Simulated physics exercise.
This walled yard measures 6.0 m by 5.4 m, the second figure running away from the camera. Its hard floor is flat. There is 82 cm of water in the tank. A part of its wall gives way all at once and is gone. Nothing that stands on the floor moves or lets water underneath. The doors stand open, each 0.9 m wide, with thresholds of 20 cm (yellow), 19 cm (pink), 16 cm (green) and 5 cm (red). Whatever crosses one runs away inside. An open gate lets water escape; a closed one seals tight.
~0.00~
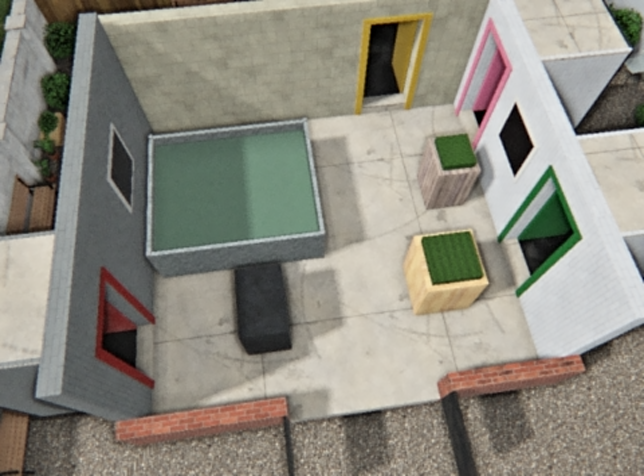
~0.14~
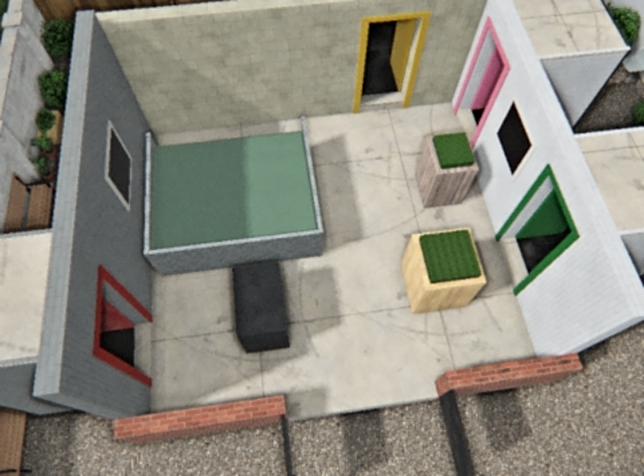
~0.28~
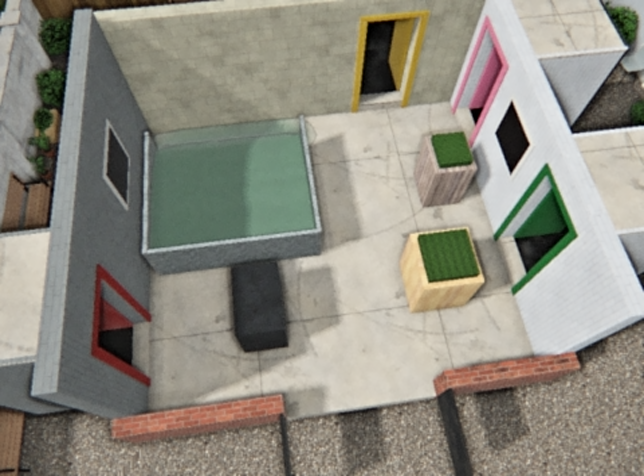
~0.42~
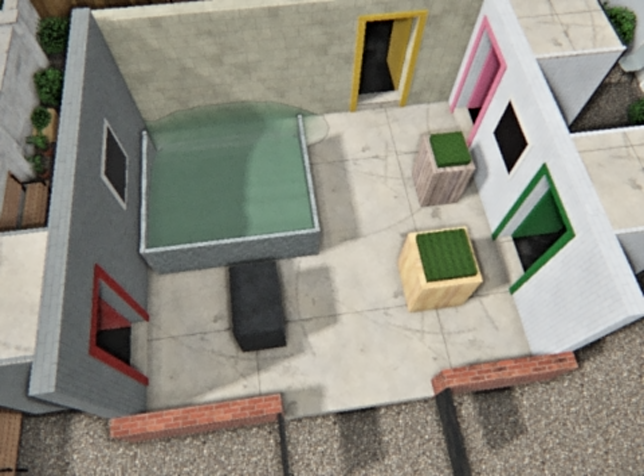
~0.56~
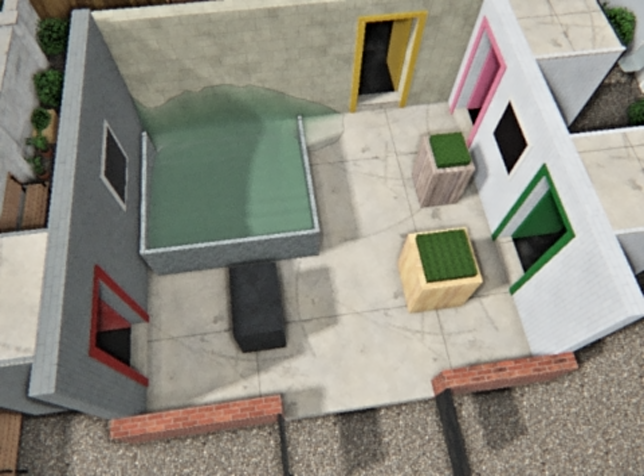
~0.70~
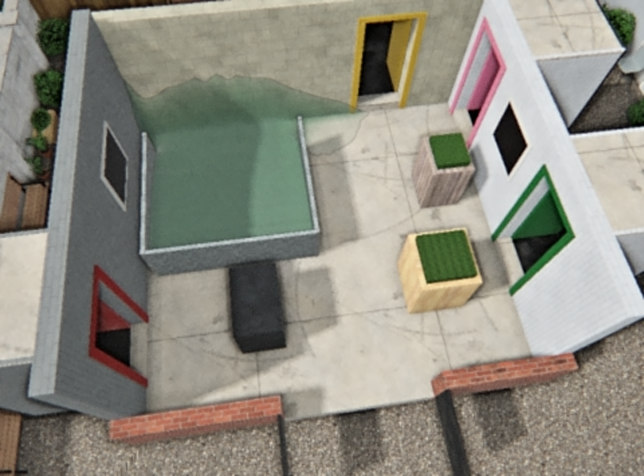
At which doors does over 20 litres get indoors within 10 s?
Door by door: At the yellow door it keeps below the limit; at the pink door it passes the limit; at the green door it does not reach the limit; at the red door it does not reach the limit.
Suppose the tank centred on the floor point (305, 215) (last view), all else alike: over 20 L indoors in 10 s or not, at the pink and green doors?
Against that limit: Pink past it, green under.
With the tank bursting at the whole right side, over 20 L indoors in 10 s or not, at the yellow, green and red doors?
Against that limit: Yellow past it, green past it, red past it.
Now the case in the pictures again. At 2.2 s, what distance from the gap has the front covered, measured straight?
About 5.0 m.
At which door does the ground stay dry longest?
The green one.
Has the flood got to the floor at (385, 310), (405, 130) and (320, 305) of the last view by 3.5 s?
In that order: Dry, wet, still dry.
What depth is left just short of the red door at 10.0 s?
Roughly 8.0 cm deep.
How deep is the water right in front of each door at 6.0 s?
Depths in cm: Yellow 9, pink 28, green 6, red 4.
After 1.4 s water covers 25 % of the floor and is deepest (76 cm) near (160, 140); yellow door 12 cm at the sill, 0 L in, pink door 8 cm at the sill, 0 L in, green door not reached, red door not reached.
After 2.2 s water covers 40 % of the floor and is deepest (52 cm) near (263, 151); yellow door 14 cm at the sill, 0 L in, pink door 40 cm at the sill, 38 L in, green door not reached, red door 7 cm at the sill, 0 L in.
After 3.5 s water covers 70 % of the floor and is deepest (43 cm) near (272, 150); yellow door 9 cm at the sill, 0 L in, pink door 32 cm at the sill, 157 L in, green door 7 cm at the sill, 0 L in, red door 4 cm at the sill, 1 L in.
After 6.0 s water covers 90 % of the floor and is deepest (31 cm) near (272, 150); yellow door 9 cm at the sill, 1 L in, pink door 28 cm at the sill, 228 L in, green door 6 cm at the sill, 0 L in, red door 4 cm at the sill, 1 L in.
After 10.0 s water covers 95 % of the floor and is deepest (22 cm) near (431, 118); yellow door 11 cm at the sill, 3 L in, pink door 22 cm at the sill, 267 L in, green door 5 cm at the sill, 0 L in, red door 8 cm at the sill, 6 L in.
